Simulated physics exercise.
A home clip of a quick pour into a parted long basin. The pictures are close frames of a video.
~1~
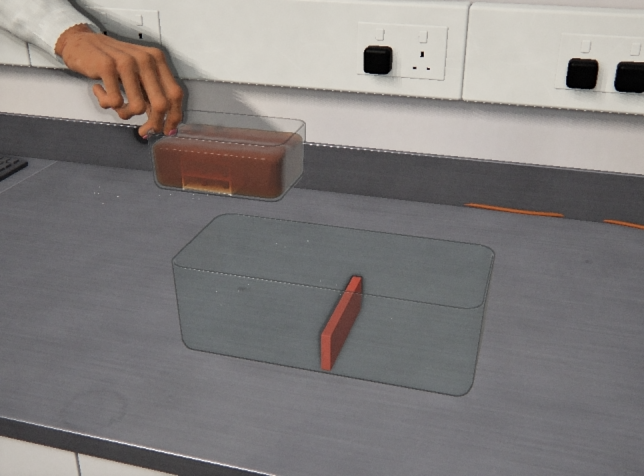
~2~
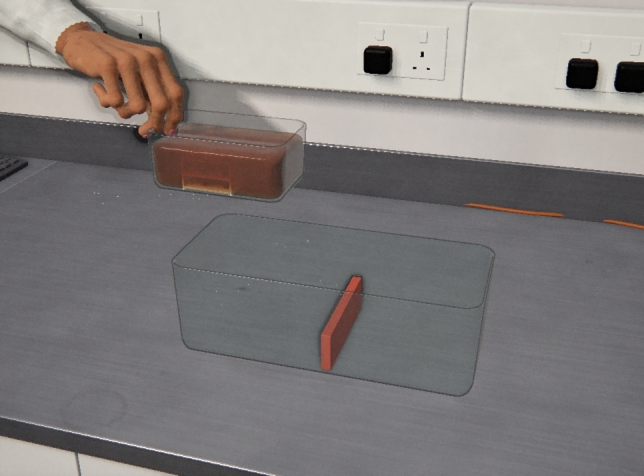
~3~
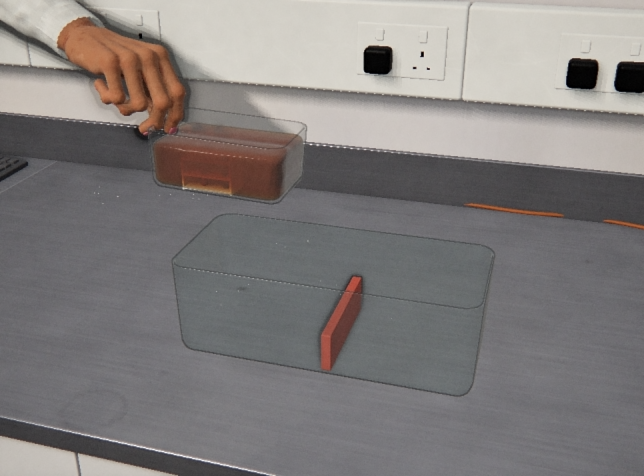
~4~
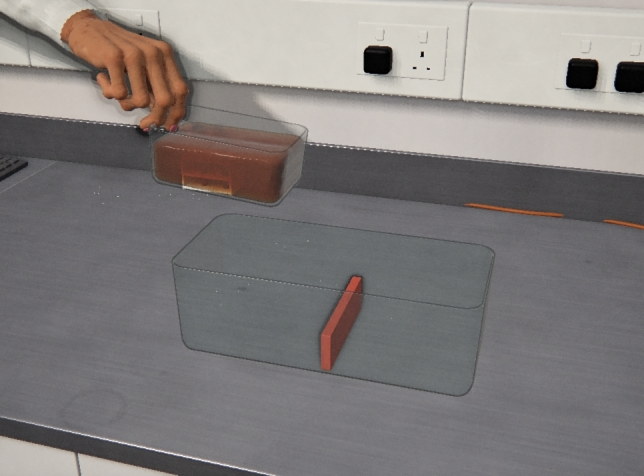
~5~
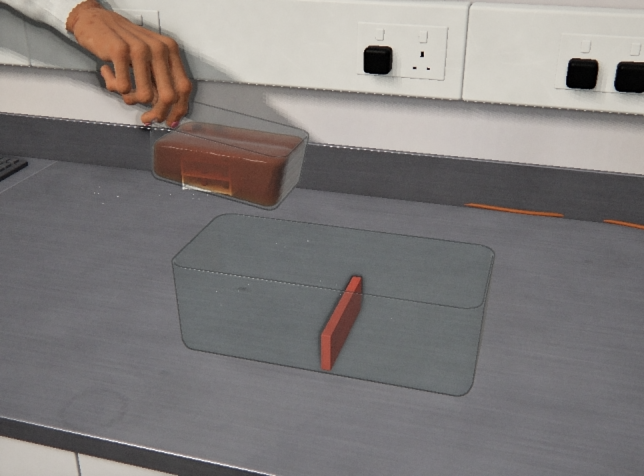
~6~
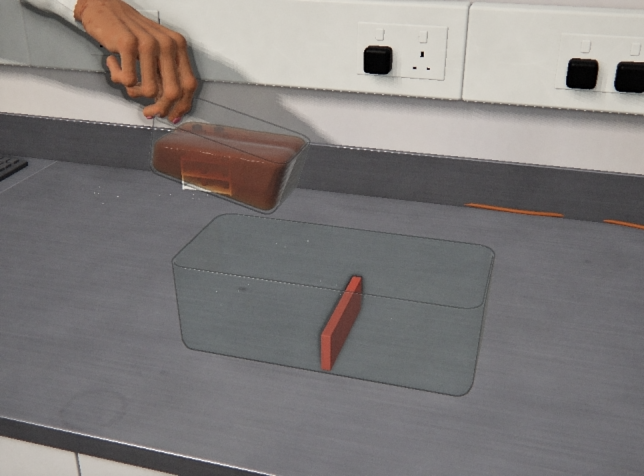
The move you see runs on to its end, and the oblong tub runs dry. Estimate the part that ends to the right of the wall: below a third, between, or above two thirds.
It comes to from a third to two thirds.
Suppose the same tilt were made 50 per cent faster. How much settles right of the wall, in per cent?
It comes to 50 per cent or so.
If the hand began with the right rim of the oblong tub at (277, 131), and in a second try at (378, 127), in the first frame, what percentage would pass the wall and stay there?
Roughly 35 per cent, and 95 per cent.
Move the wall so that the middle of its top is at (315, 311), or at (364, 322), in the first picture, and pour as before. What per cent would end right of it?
First some 70, then 35 per cent.
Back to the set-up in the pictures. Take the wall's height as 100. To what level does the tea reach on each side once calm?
Left about 20, right about 40.
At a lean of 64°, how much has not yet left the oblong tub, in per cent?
It comes to 40 per cent or so.
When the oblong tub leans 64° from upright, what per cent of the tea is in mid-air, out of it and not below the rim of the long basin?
Some 30 per cent.
A moment on, the oblong tub is tipped part way and 38 per cent is still to pour, 5 is left of the wall and 26 right of it.
Next, the oblong tub is tipped on its side and 9 per cent is still to pour, 30 is left of the wall and 57 right of it.
Then the oblong tub is tipped on its side and 1 per cent is still to pour, 40 is left of the wall and 58 right of it.
Later the oblong tub is tipped on its side and 0 per cent is still to pour, 42 is left of the wall and 58 right of it.
At rest 42 per cent lies left of the wall, 58 right of it and 1 outside.
